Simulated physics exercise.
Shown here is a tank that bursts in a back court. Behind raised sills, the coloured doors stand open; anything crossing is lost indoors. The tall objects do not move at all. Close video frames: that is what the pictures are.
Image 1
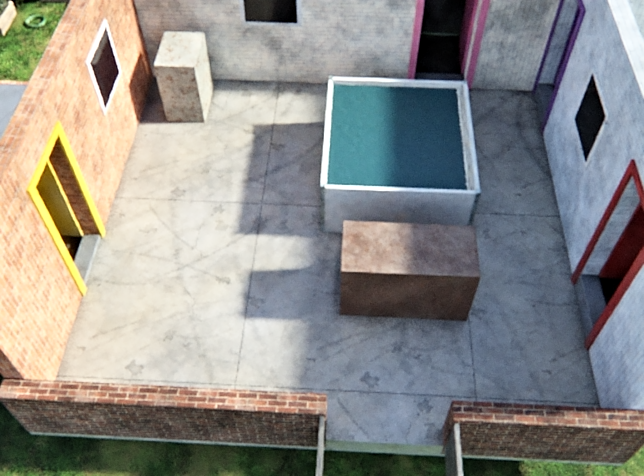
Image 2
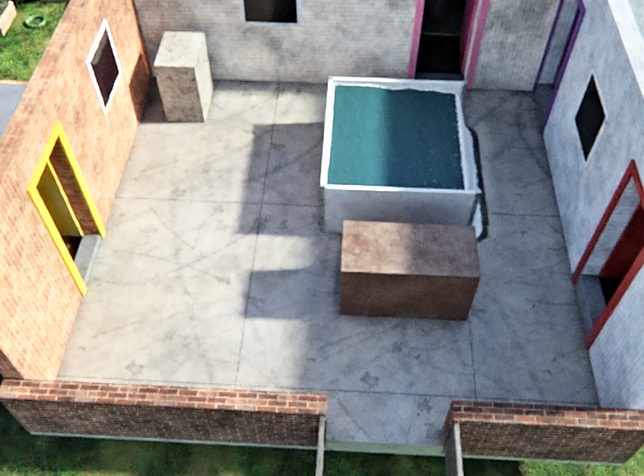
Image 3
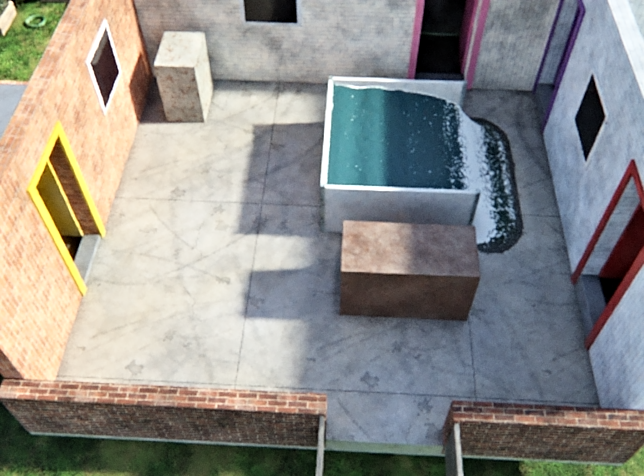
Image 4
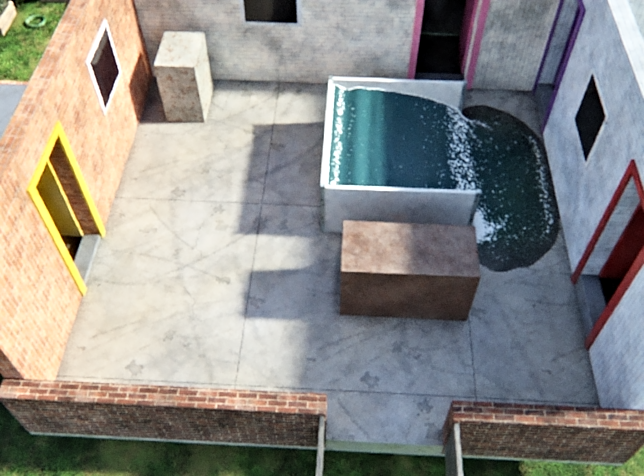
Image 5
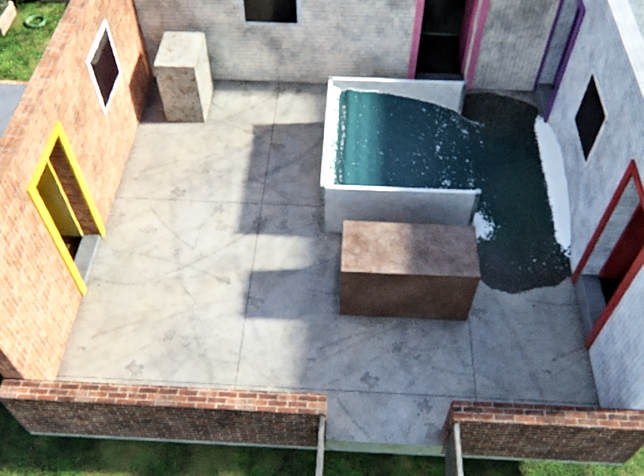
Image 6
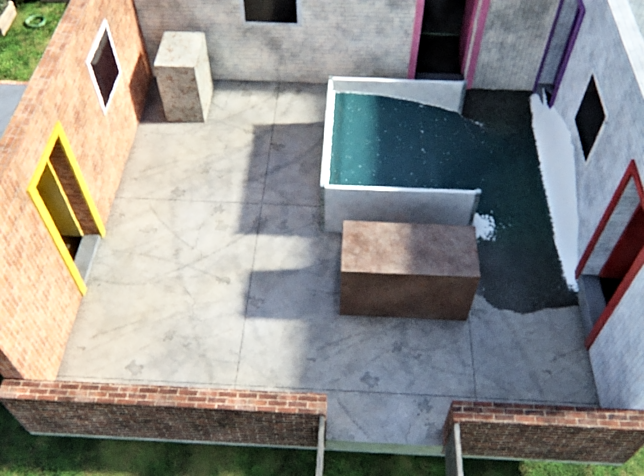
Dark green water in an open tank sloshed and poured out through its right side, spreading across the grey courtyard floor to the right-hand wall and toward the viewer, past the brown block beside it.
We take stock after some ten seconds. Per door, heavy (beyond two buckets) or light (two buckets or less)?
As I see it, yellow door: Over the cap; red door: Within the cap; pink door: Over the cap; purple door: Over the cap.
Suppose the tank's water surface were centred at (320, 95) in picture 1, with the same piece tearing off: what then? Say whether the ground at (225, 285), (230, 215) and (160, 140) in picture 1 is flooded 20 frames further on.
Taking the three spots in turn, I'd say spared, then spared, then spared.
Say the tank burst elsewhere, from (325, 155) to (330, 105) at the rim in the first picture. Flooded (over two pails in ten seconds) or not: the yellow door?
The yellow door ends up above.
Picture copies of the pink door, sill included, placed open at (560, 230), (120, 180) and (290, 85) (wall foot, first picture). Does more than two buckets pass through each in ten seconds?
Exceeds the limit; falls short; falls short.
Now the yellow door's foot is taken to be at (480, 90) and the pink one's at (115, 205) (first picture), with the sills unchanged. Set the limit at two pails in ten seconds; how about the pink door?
Note: Pink one comes out below.
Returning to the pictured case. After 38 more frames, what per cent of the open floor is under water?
Around 90 percent of it.
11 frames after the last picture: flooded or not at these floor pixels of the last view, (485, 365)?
It'll be soaked.
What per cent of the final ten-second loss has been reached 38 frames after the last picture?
About 75 %.
A moment on, water covers 20 % of the floor; the yellow door not reached, the red door wet at the sill, nothing in, the pink door wet at the sill, nothing in, the purple door under two buckets in.
Next, water covers 35 % of the floor; the yellow door not reached, the red door wet at the sill, nothing in, the pink door wet at the sill, nothing in, the purple door far over two buckets in.
Then, water covers 60 % of the floor; the yellow door not reached, the red door wet at the sill, nothing in, the pink door over two buckets in, the purple door far over two buckets in.
Later, water covers 90 % of the floor; the yellow door over two buckets in, the red door wet at the sill, nothing in, the pink door over two buckets in, the purple door far over two buckets in.
In the end, water covers 95 % of the floor; the yellow door over two buckets in, the red door wet at the sill, nothing in, the pink door over two buckets in, the purple door far over two buckets in.
